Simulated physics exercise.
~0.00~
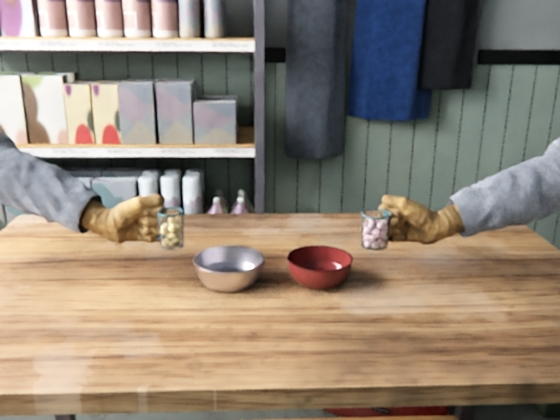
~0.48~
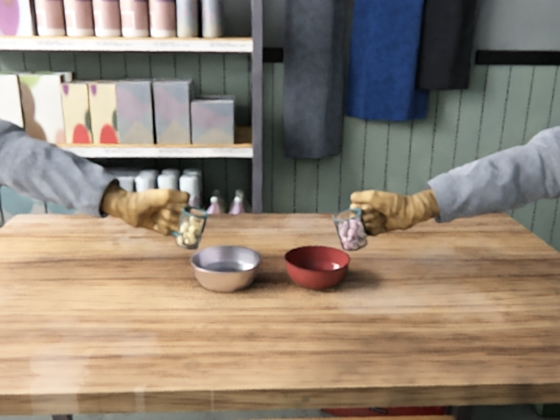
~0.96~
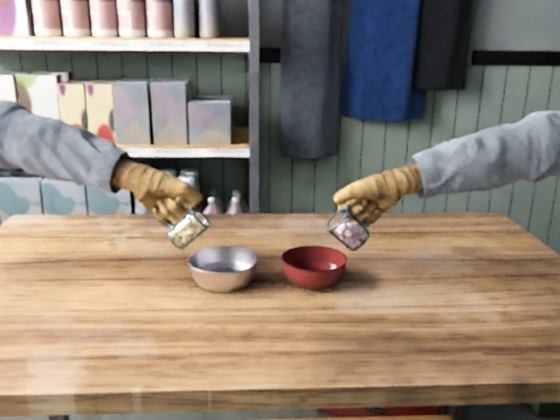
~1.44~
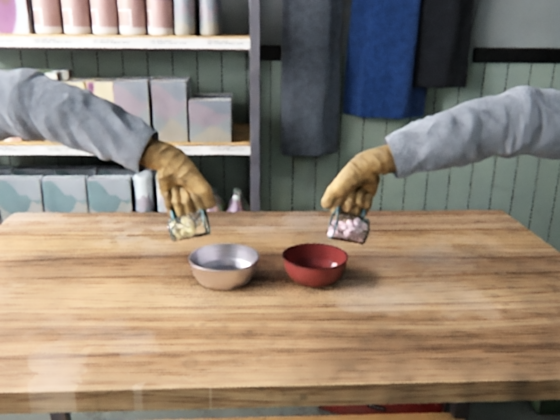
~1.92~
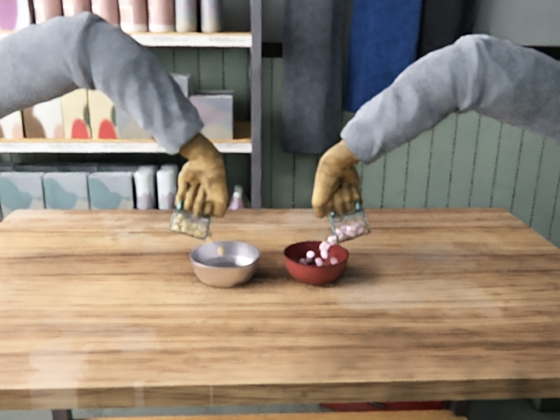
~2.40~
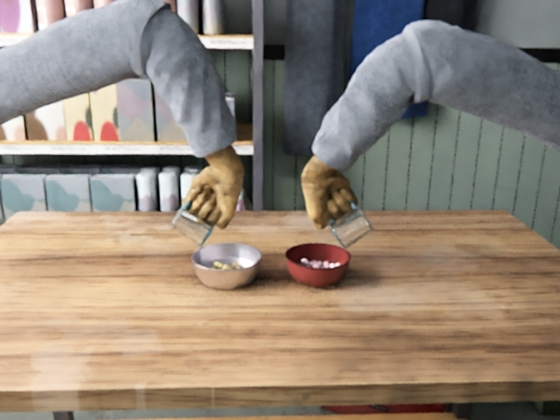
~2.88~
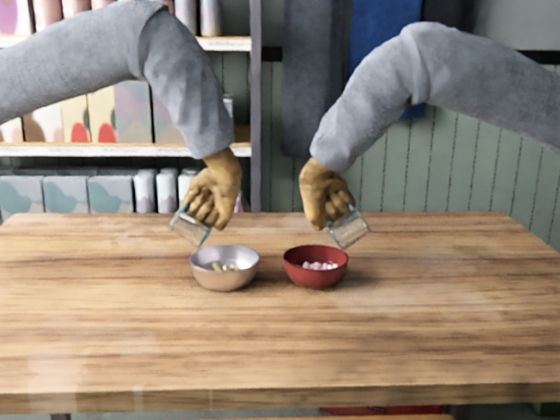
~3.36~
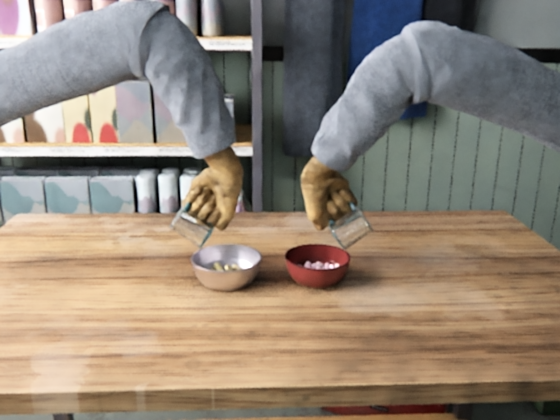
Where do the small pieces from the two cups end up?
All the pieces from the left cup end up in the silvery bowl, and all those from the right cup end up in the red bowl. None land on the table.
